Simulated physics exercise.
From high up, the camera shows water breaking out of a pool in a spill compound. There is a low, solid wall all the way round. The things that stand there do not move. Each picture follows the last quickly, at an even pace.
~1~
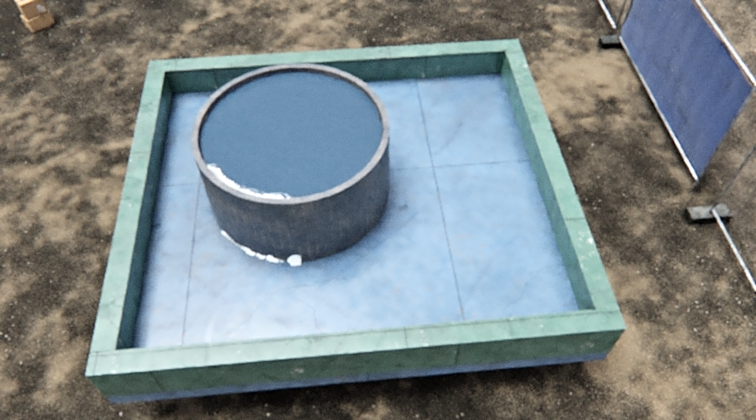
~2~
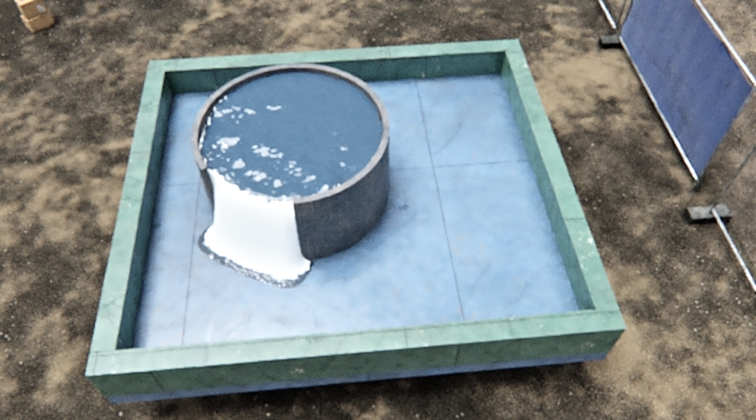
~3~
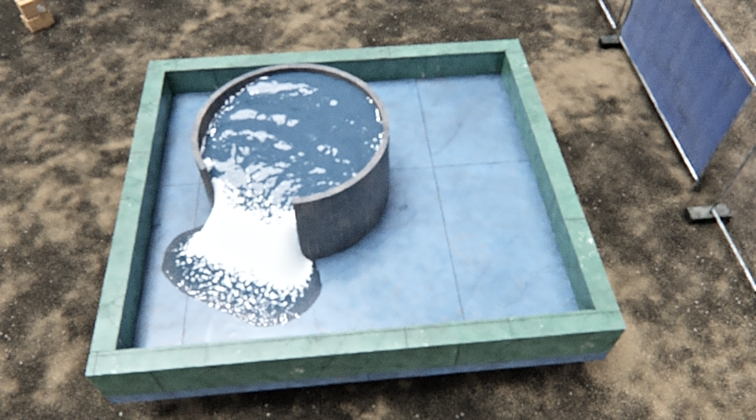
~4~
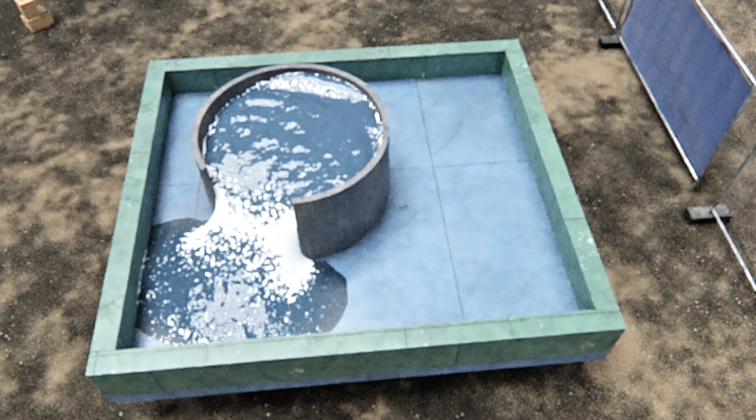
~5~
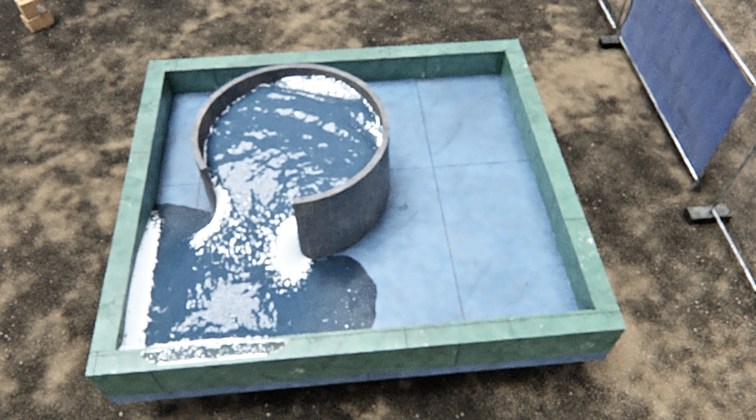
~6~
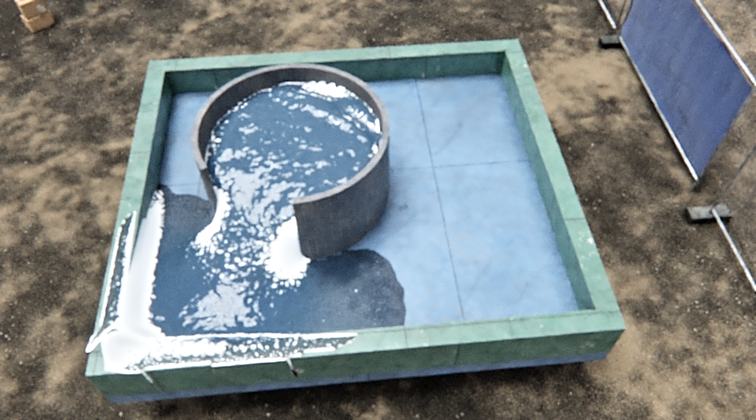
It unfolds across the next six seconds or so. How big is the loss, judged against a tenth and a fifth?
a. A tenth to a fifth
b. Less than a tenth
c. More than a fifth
Answer: A.
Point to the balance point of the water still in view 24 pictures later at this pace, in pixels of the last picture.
Somewhere near (318, 209).
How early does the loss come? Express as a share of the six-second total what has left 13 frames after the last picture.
Near 95 in a hundred.
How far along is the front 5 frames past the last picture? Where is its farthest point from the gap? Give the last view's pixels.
Around (575, 328).
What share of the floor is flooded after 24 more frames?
Roughly 95 percent.
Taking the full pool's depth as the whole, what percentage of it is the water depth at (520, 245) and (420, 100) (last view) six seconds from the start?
First 16 %, then 18 %.
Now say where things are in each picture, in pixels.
Still water in the pool at (292, 132), in the first picture.
Water pours out at (253, 233) and has run to (212, 230), in the second picture.
Water pours out at (253, 234) and has run to (172, 271), in the third picture.
The front is at (139, 315), out from the gap at (254, 237), in the fourth picture.
The front is at a hidden place, out from the gap at (254, 237), in the fifth picture.
Water pours out at (254, 236) and has run to a hidden place, in the sixth picture.
A moment on, water covers 30 % of the floor; the low wall has let 1 % over.
Next, water covers 35 % of the floor; the low wall has let 4 % over.
Then, water covers 60 % of the floor; the low wall has let 12 % over.
Later, water covers 80 % of the floor; the low wall has let 12 % over.
In the end, water covers 85 % of the floor; the low wall has let 12 % over.
